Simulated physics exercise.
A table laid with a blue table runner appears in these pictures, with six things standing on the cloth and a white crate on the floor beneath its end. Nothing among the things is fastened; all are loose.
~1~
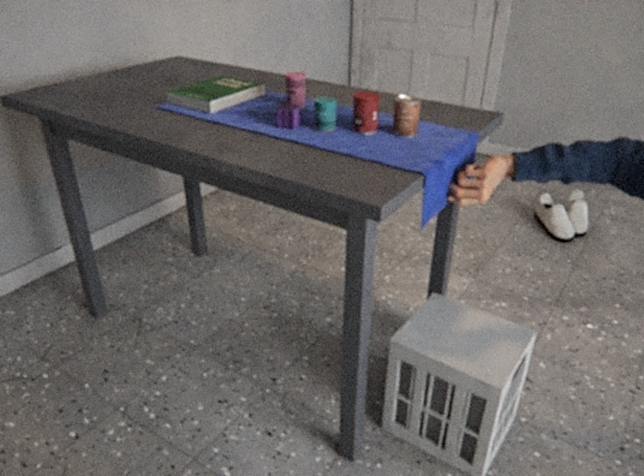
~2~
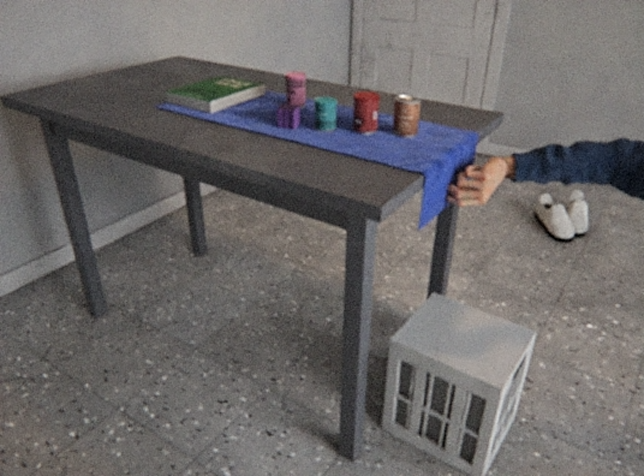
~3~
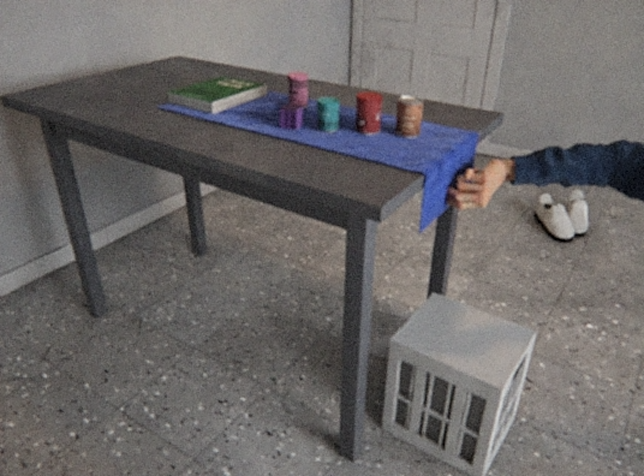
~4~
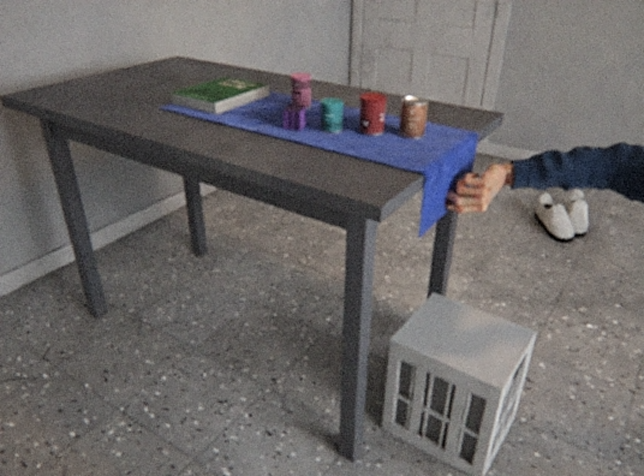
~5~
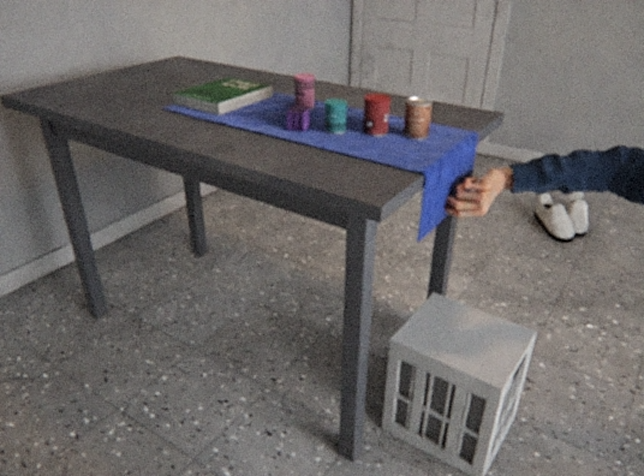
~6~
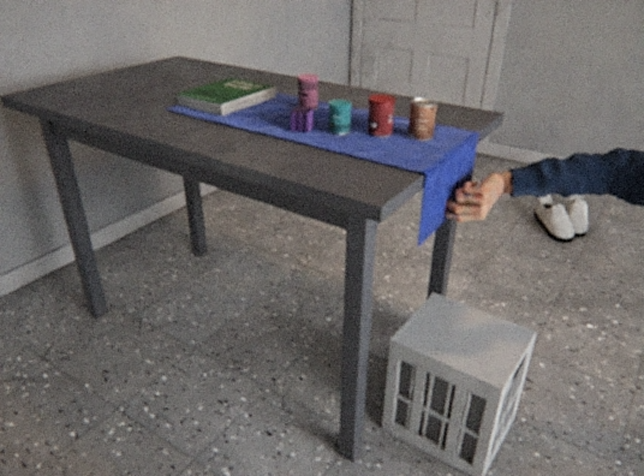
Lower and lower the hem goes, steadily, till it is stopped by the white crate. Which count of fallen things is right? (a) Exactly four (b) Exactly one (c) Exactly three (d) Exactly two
Exactly three.
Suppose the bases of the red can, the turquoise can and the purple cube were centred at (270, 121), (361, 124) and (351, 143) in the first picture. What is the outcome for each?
Outcome: Red can is still in place, turquoise can is gone, purple cube is gone.
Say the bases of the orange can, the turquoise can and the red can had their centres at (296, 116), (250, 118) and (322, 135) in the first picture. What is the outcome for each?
So the orange can stays aboard, the turquoise can stays aboard, and the red can leaves the top.
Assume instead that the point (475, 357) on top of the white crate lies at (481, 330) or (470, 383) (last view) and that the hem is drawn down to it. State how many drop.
Respectively 2 and 4.
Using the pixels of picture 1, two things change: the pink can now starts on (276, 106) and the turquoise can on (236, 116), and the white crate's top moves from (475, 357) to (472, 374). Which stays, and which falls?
In the end the pink can rides it out; meanwhile the turquoise can rides it out.
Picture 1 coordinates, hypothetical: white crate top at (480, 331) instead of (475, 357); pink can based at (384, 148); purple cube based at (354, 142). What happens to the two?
So the pink can leaves, and the purple cube leaves.
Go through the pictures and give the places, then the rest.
In the first picture, hem (420, 230); orange can (408, 99); red can (367, 95); turquoise can (325, 100); purple cube (288, 107); pink can (295, 74); top of the crate (475, 357).
In the second picture, hem (418, 230); orange can (408, 99).
In the third picture, hem (420, 234); red can (370, 96).
In the fourth picture, hem (419, 238); turquoise can (332, 101); top of the crate (475, 357).
In the fifth picture, hem (417, 242); purple cube (298, 109).
In the sixth picture, hem (418, 247); orange can (424, 102); red can (382, 98); turquoise can (340, 102); purple cube (302, 110); pink can (308, 76).
Soon after, hem near (440, 273); orange can gone.
Then, hem on the crate; orange can, red can and turquoise can gone.
At rest, hem on the crate; orange can, red can and turquoise can gone. The count of fallen things is three.
